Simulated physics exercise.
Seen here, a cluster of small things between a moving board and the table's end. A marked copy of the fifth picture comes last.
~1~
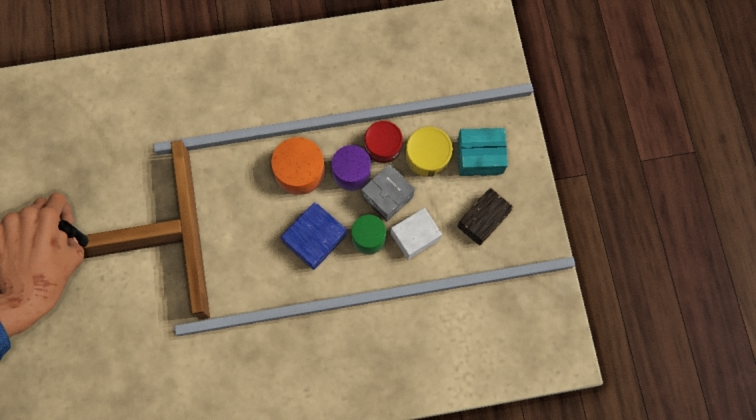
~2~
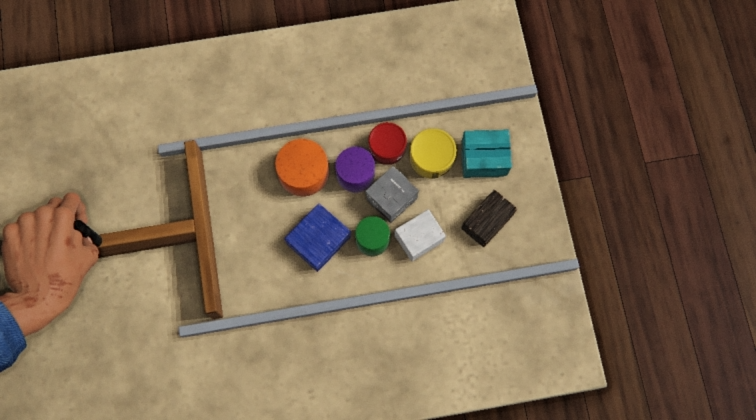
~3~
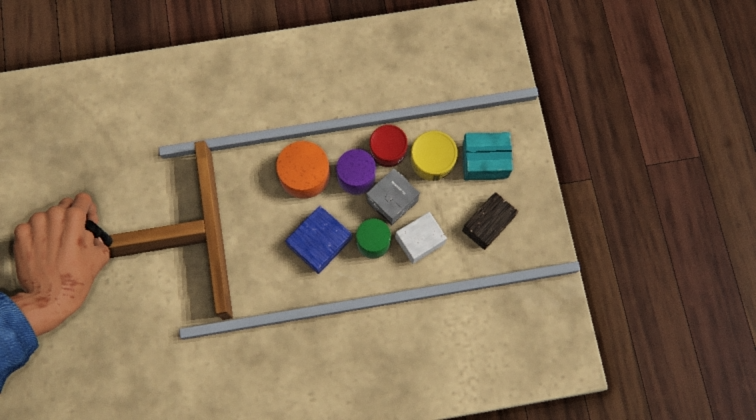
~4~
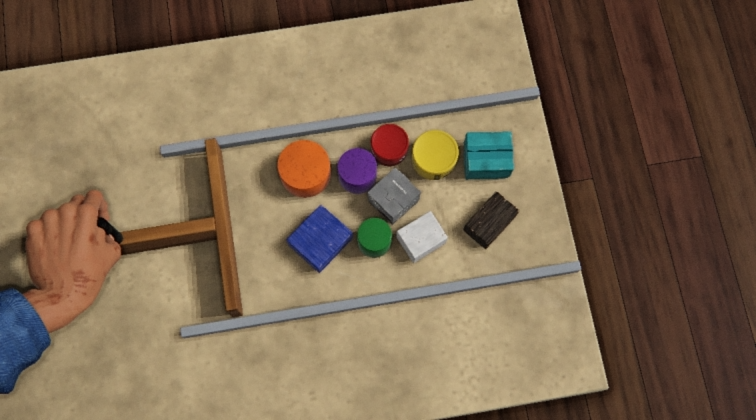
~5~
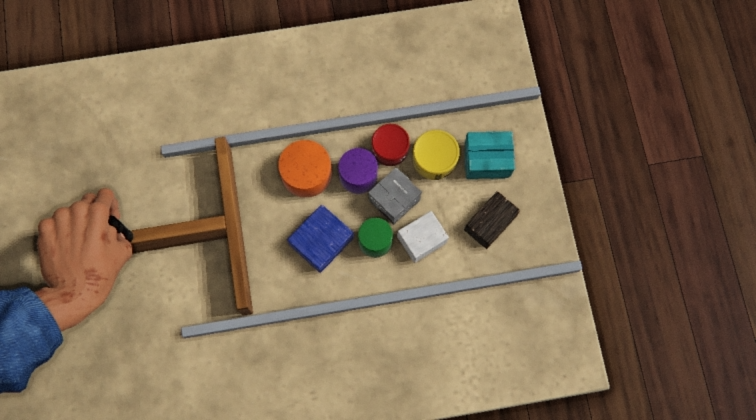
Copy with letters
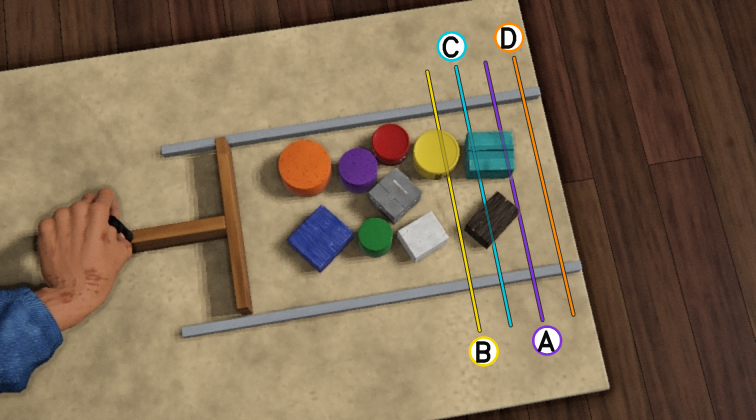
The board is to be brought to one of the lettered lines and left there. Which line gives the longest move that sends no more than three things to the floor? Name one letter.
It can go as far as C.
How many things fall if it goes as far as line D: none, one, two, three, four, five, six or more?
In all, six or more.
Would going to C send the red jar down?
By then, no.
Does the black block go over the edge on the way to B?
By then, no.
On the copy, A at (513, 186); B at (452, 196); C at (482, 191); D at (543, 181).
On C. First, board (323, 206); red jar (401, 135); grey box (410, 200).
Then, board (413, 191); turquoise box (531, 159); black block (530, 236).
Finally, board (482, 180); turquoise box over the edge; black block over the edge; two fallen.
By contrast, A drops six; B is within the limit but short; D drops nine.
